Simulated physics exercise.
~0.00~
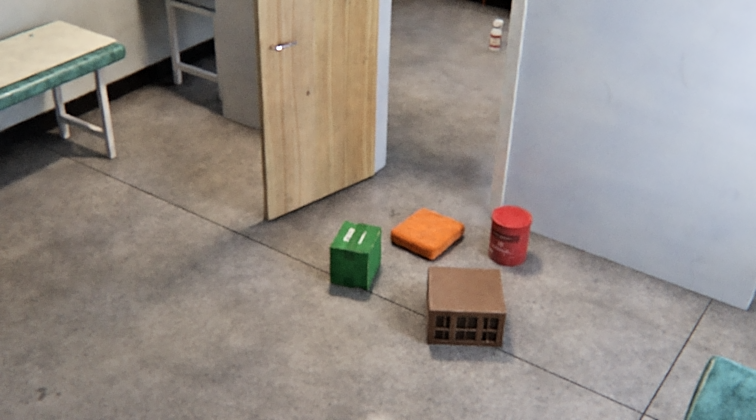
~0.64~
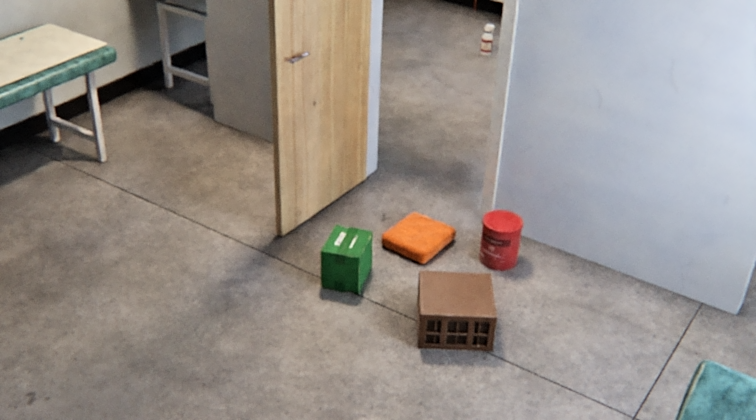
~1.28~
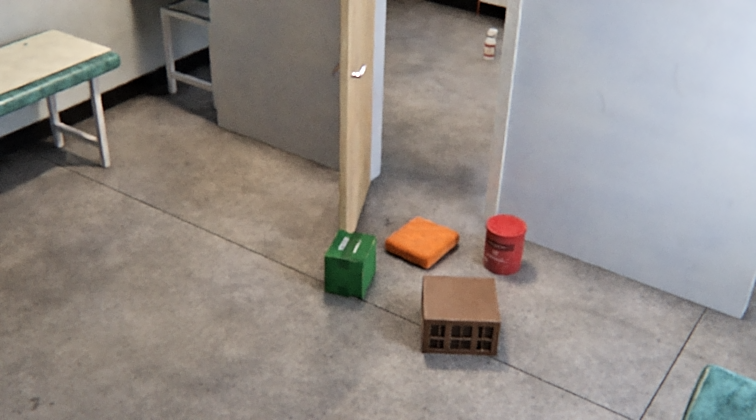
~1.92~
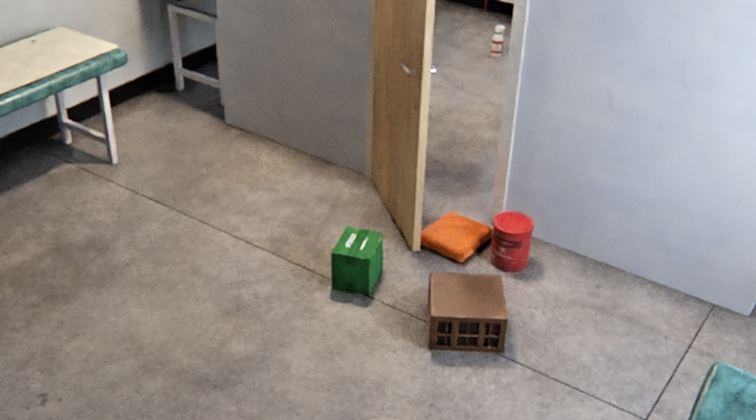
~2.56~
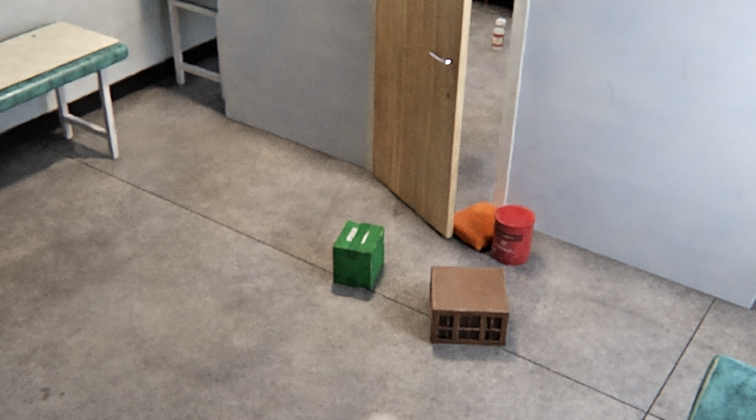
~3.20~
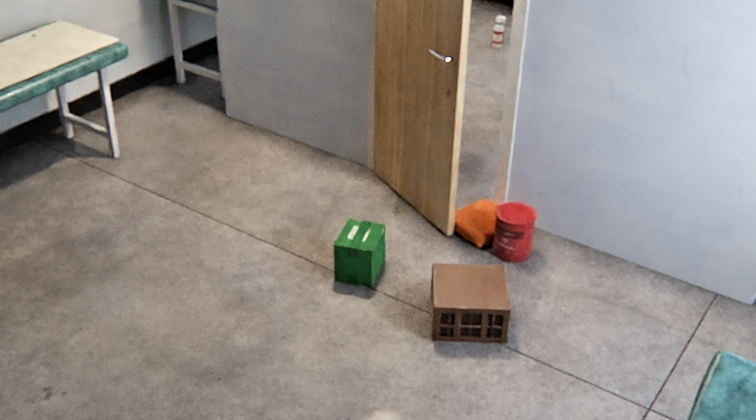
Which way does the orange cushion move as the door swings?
The orange cushion moves to the right, ending up close beside the red pail.
In a grey-floored room, a wooden door swings partly shut, pushes an orange cushion right and stays ajar.
